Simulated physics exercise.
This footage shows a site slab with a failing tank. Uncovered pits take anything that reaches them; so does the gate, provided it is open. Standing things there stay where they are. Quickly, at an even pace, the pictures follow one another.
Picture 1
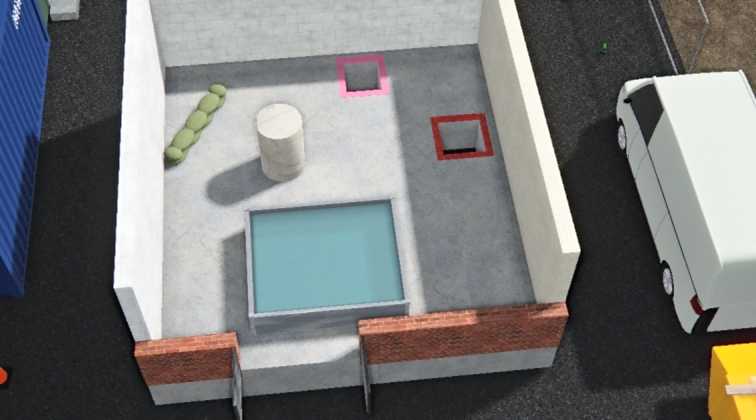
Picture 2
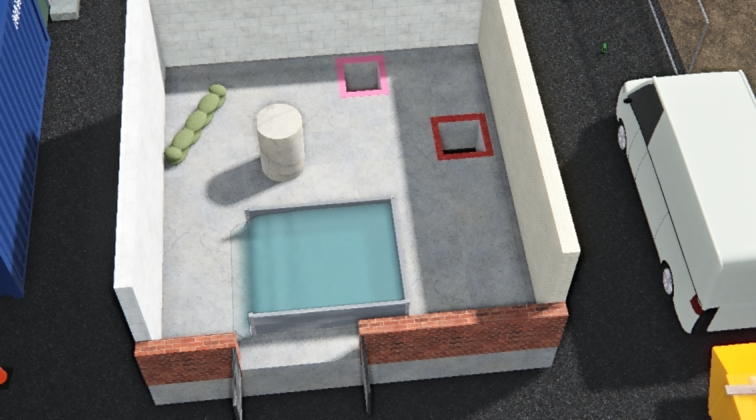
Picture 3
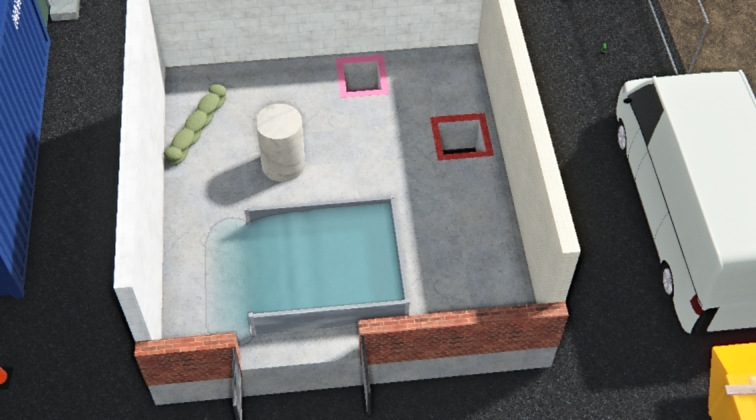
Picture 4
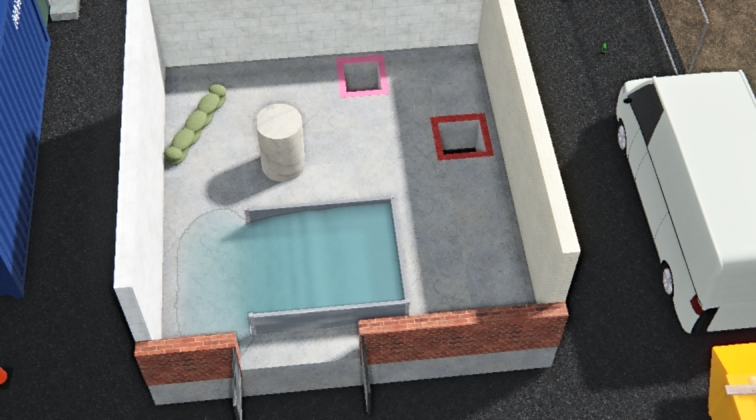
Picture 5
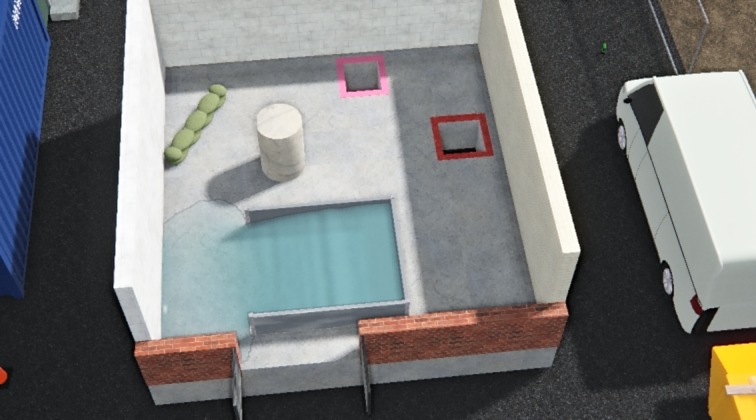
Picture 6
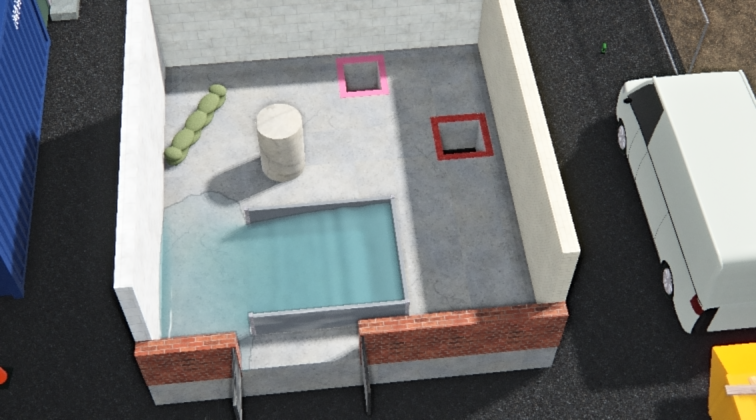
Water pours from the left side of a rectangular grey tank on a walled concrete slab, seen from a high, steady viewpoint. A pale cylinder and green rounded shrubs stand behind it, pink-edged and red-edged openings lie to the right, and a white van is parked outside. The blue-green sheet spreads leftward in a curved front, reaches the left wall, and widens along it towards the back.
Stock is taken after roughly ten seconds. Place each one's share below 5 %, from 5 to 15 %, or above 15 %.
Gate: A twentieth to fifteen per cent; pink pit: Upwards of fifteen per cent; red pit: Short of a twentieth.
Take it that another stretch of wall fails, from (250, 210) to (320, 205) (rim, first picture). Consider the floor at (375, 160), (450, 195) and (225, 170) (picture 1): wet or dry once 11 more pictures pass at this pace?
The first would be drenched, the second still unwetted and the third drenched.
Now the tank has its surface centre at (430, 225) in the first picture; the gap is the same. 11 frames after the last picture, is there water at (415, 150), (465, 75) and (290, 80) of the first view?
Looking at all three, I'd call them bone dry, bone dry, bone dry.
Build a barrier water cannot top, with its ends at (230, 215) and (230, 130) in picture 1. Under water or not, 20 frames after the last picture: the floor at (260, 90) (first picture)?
Verdict: The spot is submerged.
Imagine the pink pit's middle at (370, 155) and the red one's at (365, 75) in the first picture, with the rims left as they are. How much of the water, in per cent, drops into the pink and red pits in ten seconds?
In per cent: Pink 2, red 15.
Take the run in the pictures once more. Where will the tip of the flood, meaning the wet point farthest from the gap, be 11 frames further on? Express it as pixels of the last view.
My estimate: Roughly (165, 141).
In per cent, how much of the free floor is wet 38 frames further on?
That's roughly 60 per cent.
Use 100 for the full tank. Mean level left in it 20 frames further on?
About 28 %.
A moment on, water covers 15 % of the floor; the gate 0 %, the pink pit 0 %, the red pit 0 %.
Next, water covers 20 % of the floor; the gate 0 %, the pink pit 0 %, the red pit 0 %.
Then, water covers 40 % of the floor; the gate 4 %, the pink pit 0 %, the red pit 0 %.
Later, water covers 60 % of the floor; the gate 9 %, the pink pit 9 %, the red pit 0 %.
In the end, water covers 80 % of the floor; the gate 12 %, the pink pit 18 %, the red pit 2 %.
